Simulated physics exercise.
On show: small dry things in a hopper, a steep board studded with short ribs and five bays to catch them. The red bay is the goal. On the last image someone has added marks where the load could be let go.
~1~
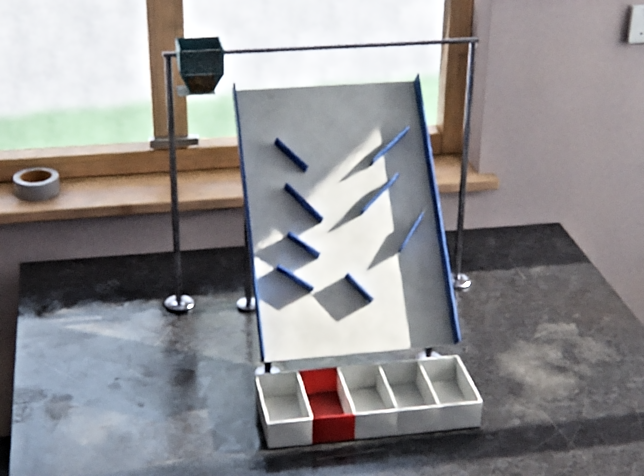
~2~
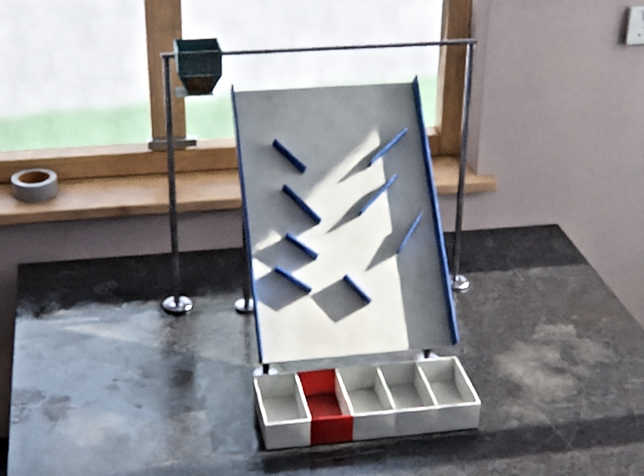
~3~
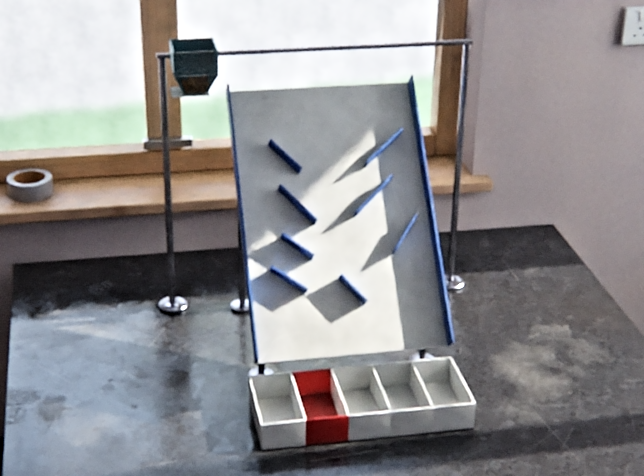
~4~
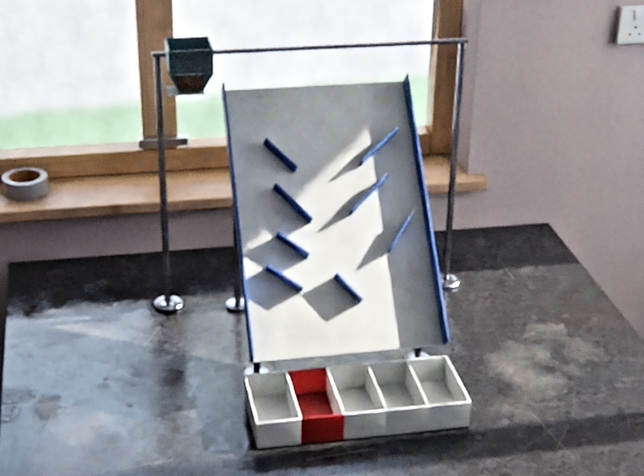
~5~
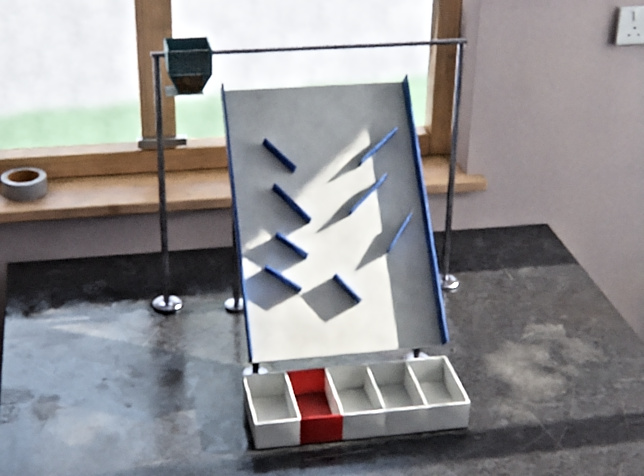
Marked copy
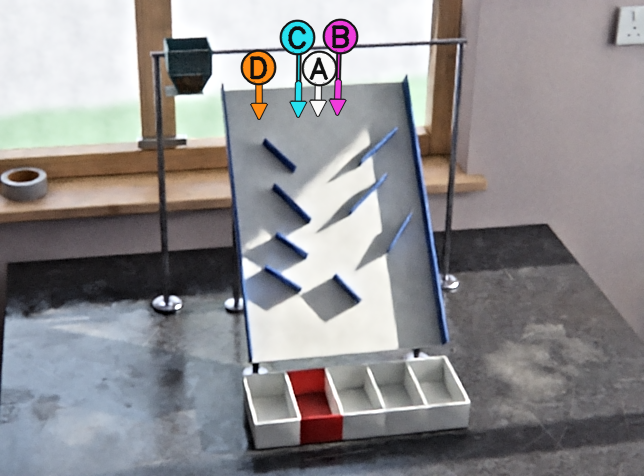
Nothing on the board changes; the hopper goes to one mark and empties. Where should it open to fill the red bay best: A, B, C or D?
Choose B.
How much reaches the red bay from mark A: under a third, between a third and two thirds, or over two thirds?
Under a third.
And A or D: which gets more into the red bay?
That is mark A.
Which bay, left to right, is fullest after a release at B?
It is the second one.
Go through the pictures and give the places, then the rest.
The first frame shows hopper at (201, 81), cereal balls, door shut.
The second frame shows ribs (275, 139) to (306, 168), (372, 161) to (407, 128), (284, 184) to (322, 220).
The third frame shows ribs (357, 212) to (392, 175), (283, 233) to (314, 255), (396, 250) to (417, 215).
The fourth frame shows ribs (267, 265) to (304, 288), (336, 273) to (363, 300).
The fifth frame shows red bay at (321, 427), number 2 of 5 from the left.
On the marked copy, mark A meets the board at (317, 110); mark B meets the board at (337, 109); mark C meets the board at (298, 111); mark D meets the board at (259, 113).
For mark A, about a quarter in the red bay, about two thirds in other bays, a small part outside the box.
For mark B, about a third in the red bay, about half in other bays, a small part outside the box.
For mark C, a small part in the red bay, most in other bays, a small part outside the box.
For mark D, a small part in the red bay, most in other bays, a small part outside the box.
